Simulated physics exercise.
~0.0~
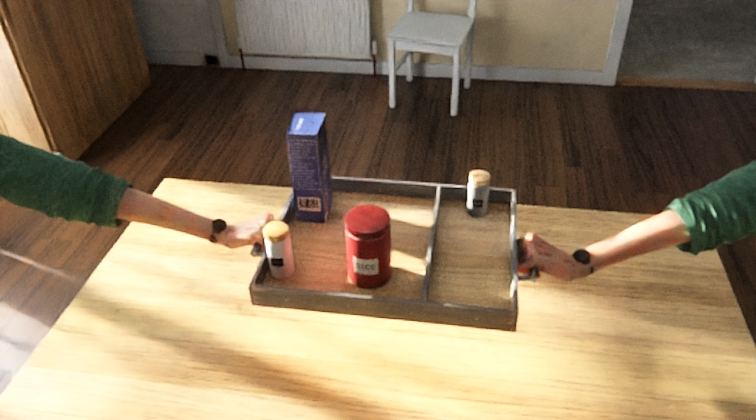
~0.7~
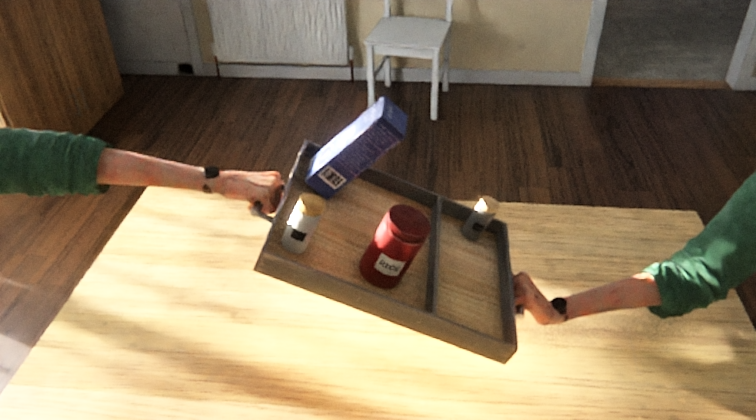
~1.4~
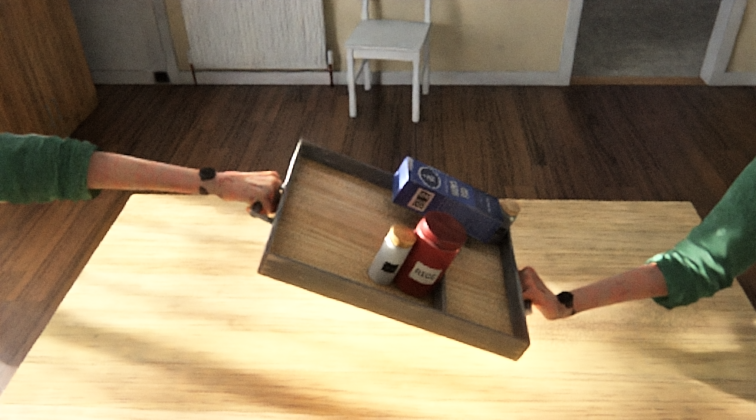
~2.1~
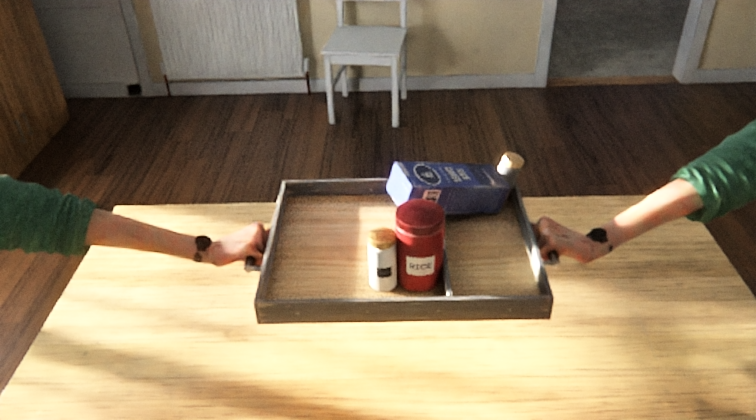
A tray tips right and levels again, leaving the blue carton on its side.
